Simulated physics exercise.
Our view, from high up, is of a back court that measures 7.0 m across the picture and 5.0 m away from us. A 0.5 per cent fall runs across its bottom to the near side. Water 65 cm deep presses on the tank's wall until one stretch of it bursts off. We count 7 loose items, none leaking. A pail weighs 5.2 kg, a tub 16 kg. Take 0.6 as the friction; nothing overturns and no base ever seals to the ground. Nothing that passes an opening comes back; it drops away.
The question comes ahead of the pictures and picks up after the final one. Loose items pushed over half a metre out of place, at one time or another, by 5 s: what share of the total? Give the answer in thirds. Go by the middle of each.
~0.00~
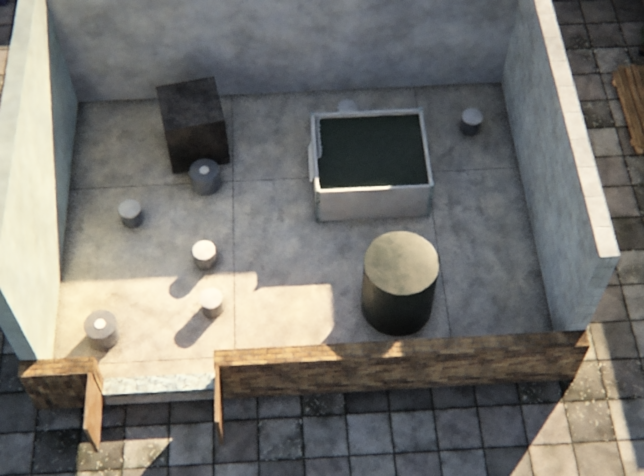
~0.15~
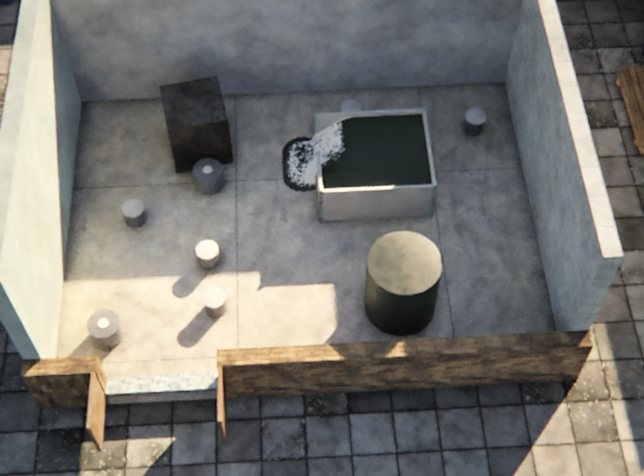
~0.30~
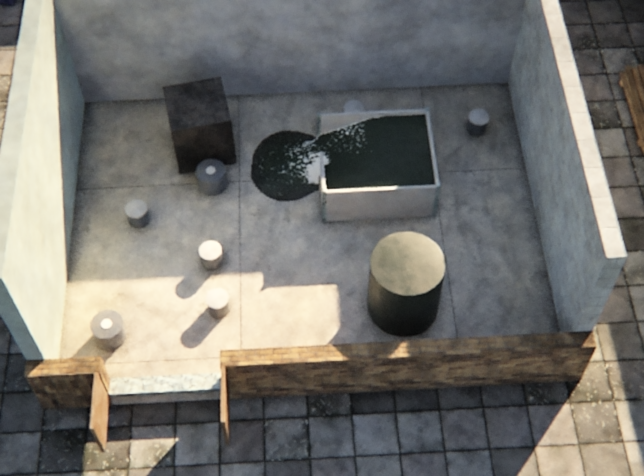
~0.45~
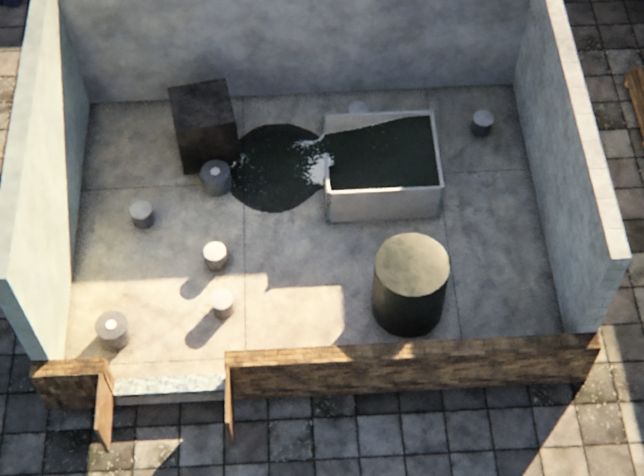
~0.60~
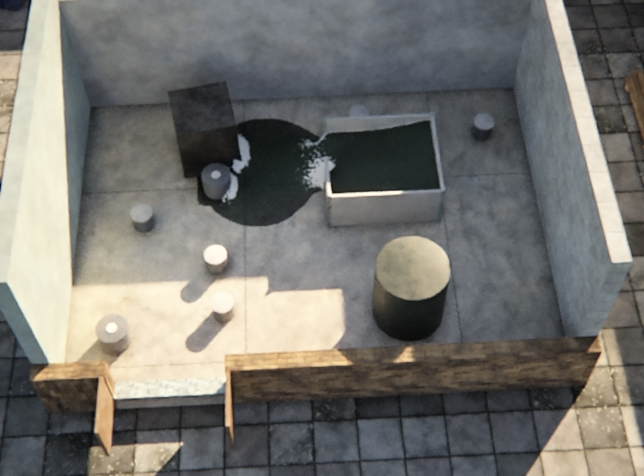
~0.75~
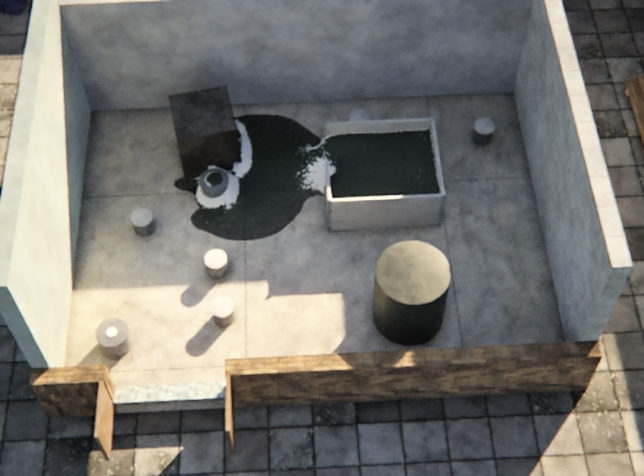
One to two thirds.
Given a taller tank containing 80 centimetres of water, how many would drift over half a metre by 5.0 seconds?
That would make 4 of them.
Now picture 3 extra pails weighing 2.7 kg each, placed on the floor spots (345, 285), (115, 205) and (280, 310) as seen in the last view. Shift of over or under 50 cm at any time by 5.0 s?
Order as listed: Inside half a metre / beyond half a metre / inside half a metre.
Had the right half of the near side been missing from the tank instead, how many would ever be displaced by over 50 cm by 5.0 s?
1.
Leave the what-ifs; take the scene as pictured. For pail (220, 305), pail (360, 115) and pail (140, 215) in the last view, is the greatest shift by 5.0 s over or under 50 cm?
One by one: Below the line; below the line; above the line.
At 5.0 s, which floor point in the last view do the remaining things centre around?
Near (247, 273).
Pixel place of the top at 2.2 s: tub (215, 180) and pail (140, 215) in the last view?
Near (104, 246) and (83, 237).
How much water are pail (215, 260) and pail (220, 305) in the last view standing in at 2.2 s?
Close to 3 and 0 centimetres.
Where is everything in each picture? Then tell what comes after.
In the first picture, a tub at (204, 170), on the bottom; a pail at (211, 298), on the bottom; 2.3 m2 under water; 0 of 7 have shifted.
In the second picture, a tub at (207, 170) rests on the ground; a pail at (214, 297) rests on the ground; 2.8 m2 under water; 0 of 7 have shifted.
In the third picture, a tub at (211, 170), on the bottom; a pail at (217, 298) rests on the ground; 3.4 m2 under water; 0 of 7 have shifted.
In the fourth picture, a tub at (215, 171), on the bottom; a pail at (221, 299), on the bottom; water covers 4.3 m2; 0 of 7 have shifted.
In the fifth picture, a tub at (216, 175), on the bottom; a pail at (222, 302), on the bottom; 4.9 m2 under water; 0 of 7 have shifted.
In the sixth picture, a tub at (214, 180) rests on the ground, 4 cm from its start; a pail at (222, 307), on the bottom; water covers 5.6 m2; 0 of 7 have shifted.
After 1.1 s 1 of 7 are over 50 cm from their spots; 0 afloat.
After 2.2 s 2 of 7 are over 50 cm from their spots; 1 afloat.
After 3.5 s 2 of 7 are over 50 cm from their spots; 2 afloat.
After 5.0 s 3 of 7 are over 50 cm from their spots, and 3 have been at some point; 1 afloat.
